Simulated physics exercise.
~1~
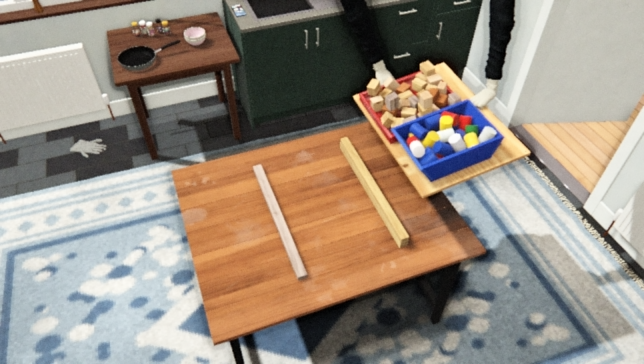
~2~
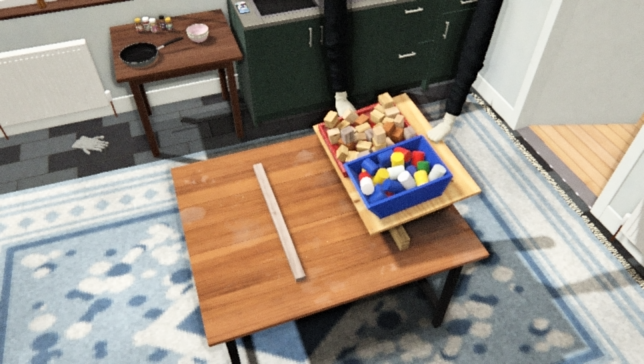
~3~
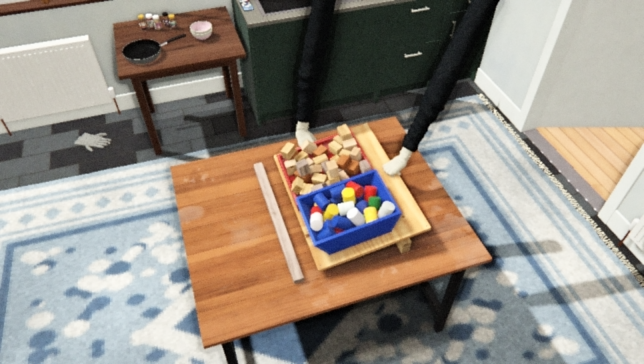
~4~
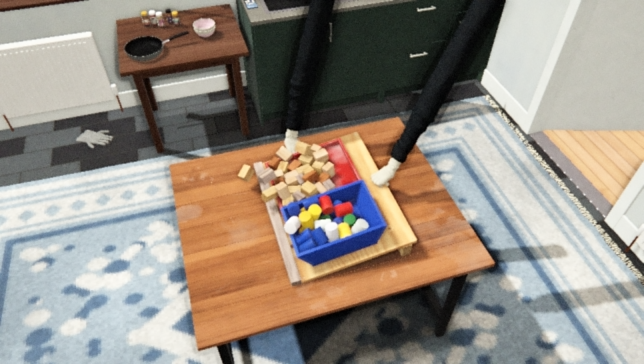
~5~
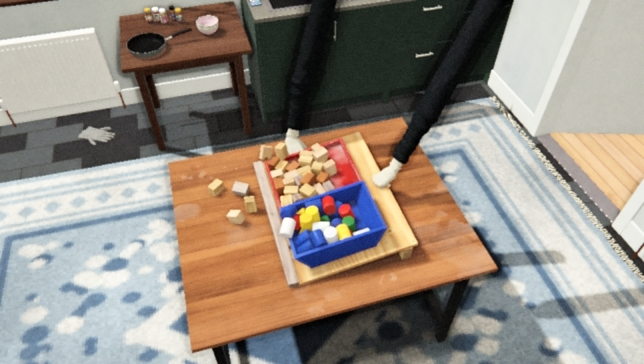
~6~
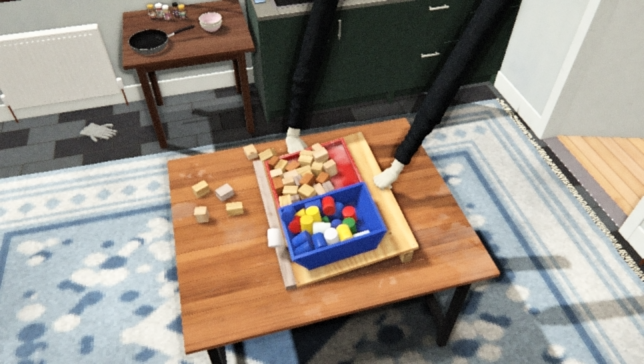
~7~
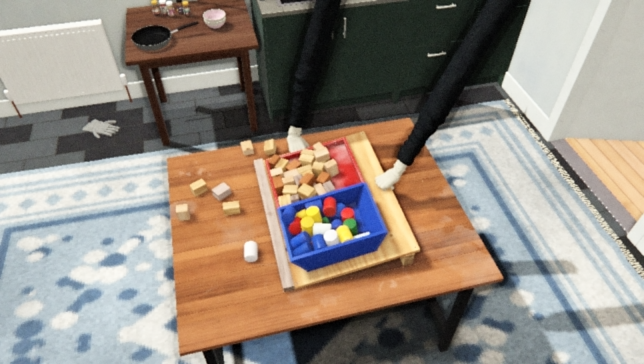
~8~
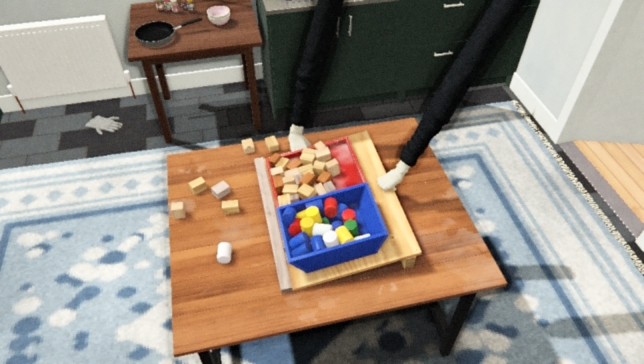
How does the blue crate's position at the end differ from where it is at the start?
At the start the blue crate is held on the board over the far right part of the table. By the end it is further left and lower in view, near the middle of the table beside the pale strip.
